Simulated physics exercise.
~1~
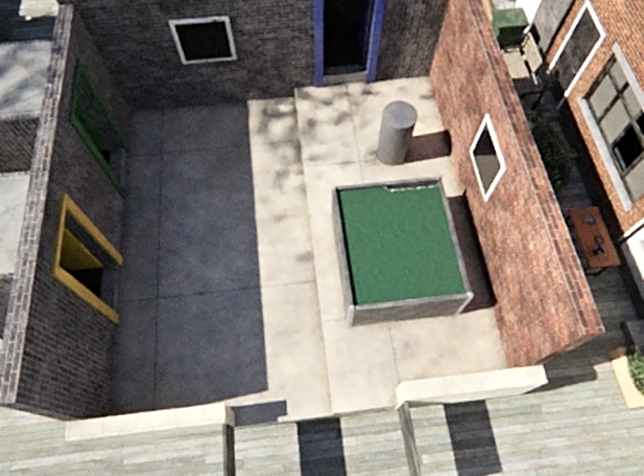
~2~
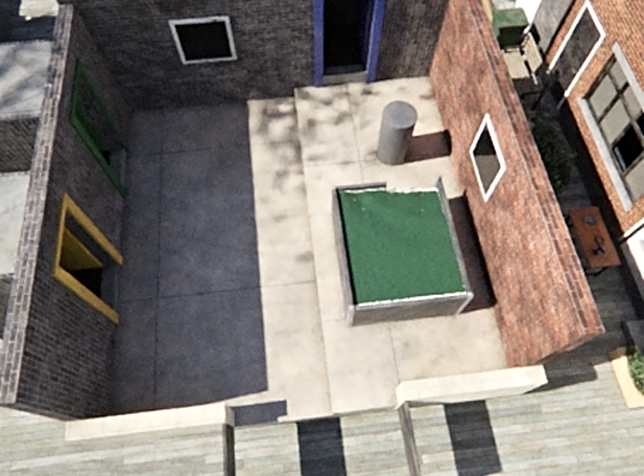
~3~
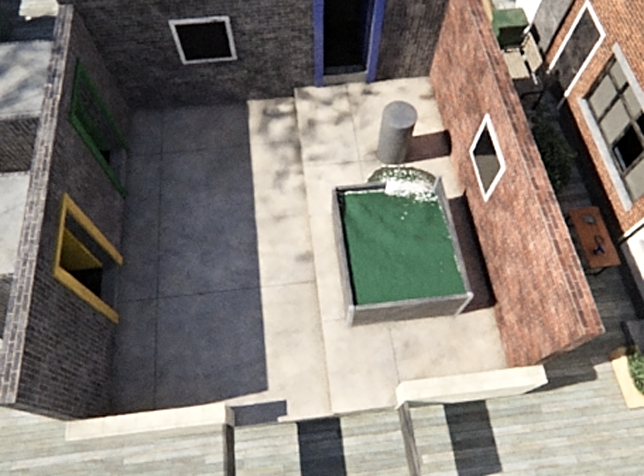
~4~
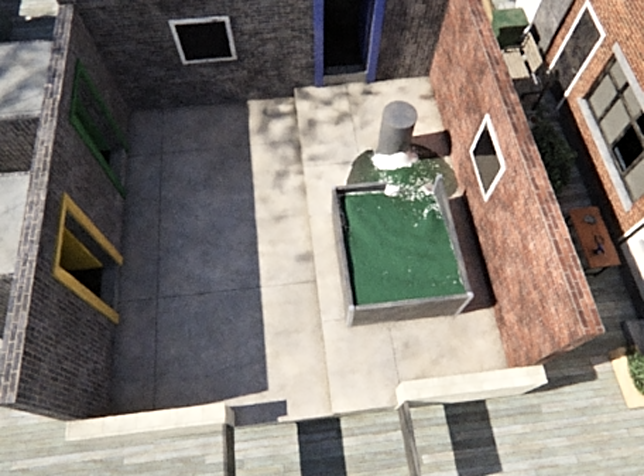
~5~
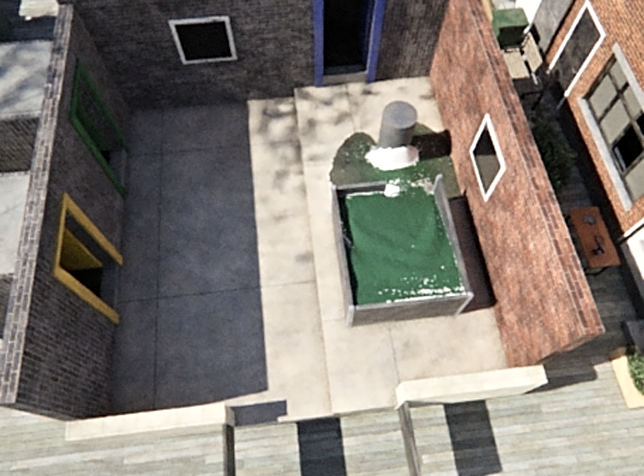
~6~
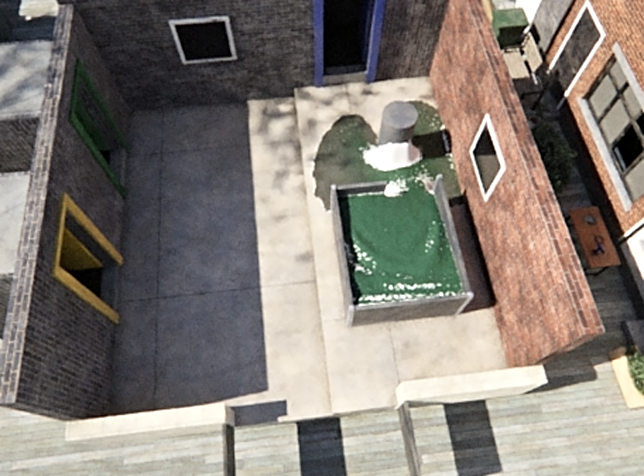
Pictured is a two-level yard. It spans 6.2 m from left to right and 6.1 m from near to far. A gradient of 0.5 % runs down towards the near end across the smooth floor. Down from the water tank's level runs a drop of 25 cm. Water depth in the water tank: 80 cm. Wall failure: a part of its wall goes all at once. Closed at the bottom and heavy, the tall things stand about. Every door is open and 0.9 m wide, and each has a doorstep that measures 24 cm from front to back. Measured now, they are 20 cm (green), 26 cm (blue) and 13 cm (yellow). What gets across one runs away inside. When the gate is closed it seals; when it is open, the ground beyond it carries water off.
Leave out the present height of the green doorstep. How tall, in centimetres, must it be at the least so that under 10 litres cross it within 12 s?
22 cm.
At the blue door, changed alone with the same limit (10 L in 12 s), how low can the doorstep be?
At blue, roughly 12.0 cm.
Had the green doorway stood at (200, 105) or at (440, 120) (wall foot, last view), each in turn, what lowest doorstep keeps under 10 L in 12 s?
Roughly 11.5 cm for the first and 26 cm for the second.
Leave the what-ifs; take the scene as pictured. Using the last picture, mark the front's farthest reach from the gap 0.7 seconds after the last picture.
Lab note: Front tip approx. at (271, 104).
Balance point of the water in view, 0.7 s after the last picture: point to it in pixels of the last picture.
Centre of the water: Approx. (392, 220) px.
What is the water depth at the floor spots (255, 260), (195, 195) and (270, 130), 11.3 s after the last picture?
In order: Around 6, 6 and 8 cm.
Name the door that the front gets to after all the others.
That's the yellow door, which comes last.
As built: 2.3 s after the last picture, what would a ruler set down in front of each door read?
Depths in cm: Green 5, blue 15, yellow 0.
Then, 0.7 s after the last picture water covers 20 % of the floor, deepest (52 cm) near (393, 167); it has not reached the green door.
Then, 2.3 s after the last picture water covers 55 % of the floor, deepest (32 cm) near (394, 176); 5 cm at the green door, 0 litres in over its 20 cm doorstep.
Then, 11.3 s after the last picture water covers 90 % of the floor, deepest (14 cm) near (146, 421); 6 cm at the green door, 17 litres in over its 20 cm doorstep.
At the green door as built, the water peaked near 25 cm, 3.1 s after the last picture.
Run again over the same 12 s with other heights there, 17 litres in over 20 cm, 1 litre over 27 cm. The limit of 10 litres is kept from about 22 cm up.
